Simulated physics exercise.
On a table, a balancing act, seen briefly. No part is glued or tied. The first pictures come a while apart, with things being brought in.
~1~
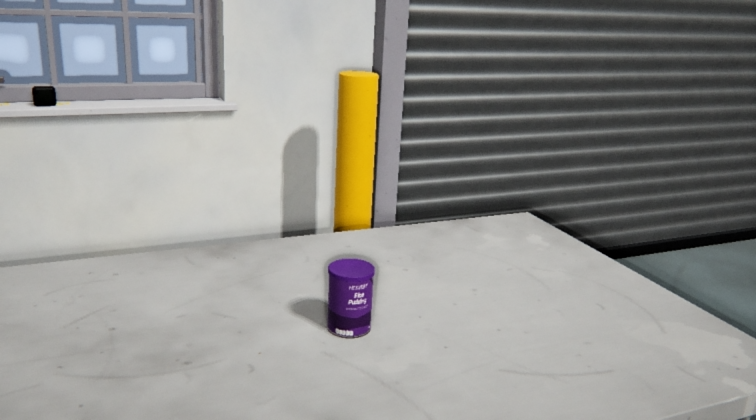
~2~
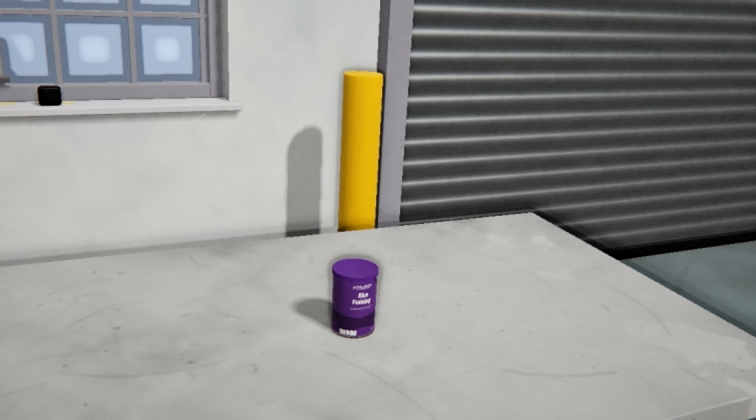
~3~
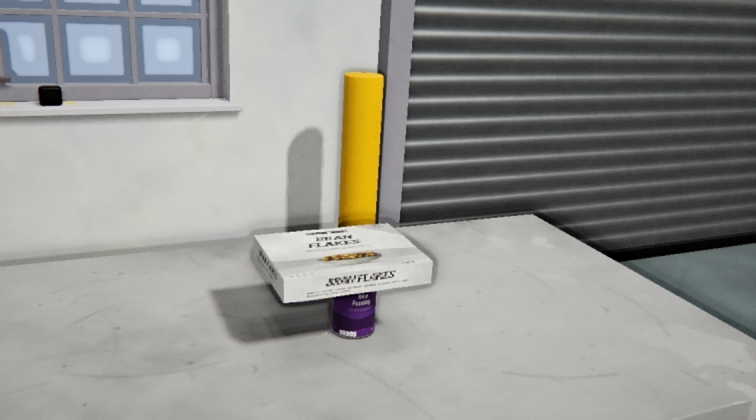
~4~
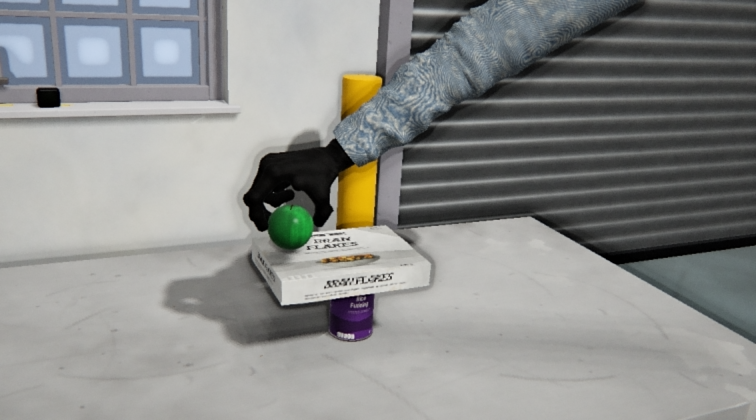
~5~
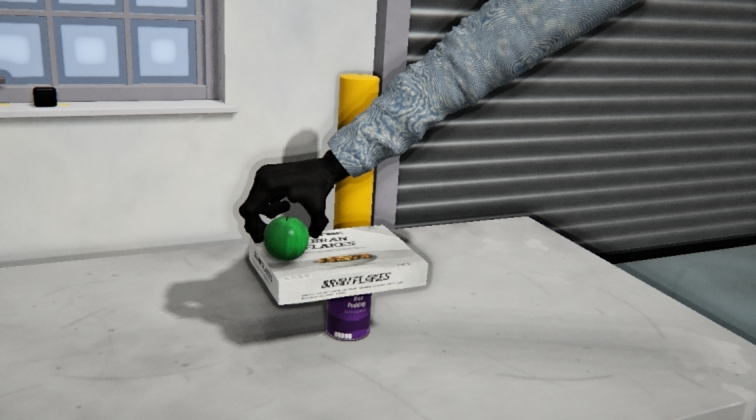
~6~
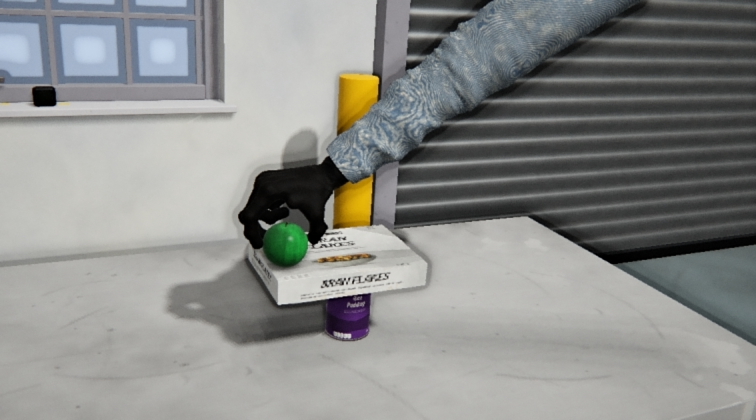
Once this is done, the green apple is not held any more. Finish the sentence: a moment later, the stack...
It topples.
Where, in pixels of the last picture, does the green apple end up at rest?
About (198, 357).
Then, 0.30 s later than the last frame, green apple now fallen; white packet tilted by 32°.
Then, 0.40 s later than the last frame, white packet tilted by 61°.
Then, 0.70 s later than the last frame, white packet tilted by 50°.
Then, 1.00 s later than the last frame, white packet now fallen.
When it is over, fallen, green apple and white packet; purple tin as before. End places, in pixels of the last picture, green apple near (197, 357). The stack loses its balance.
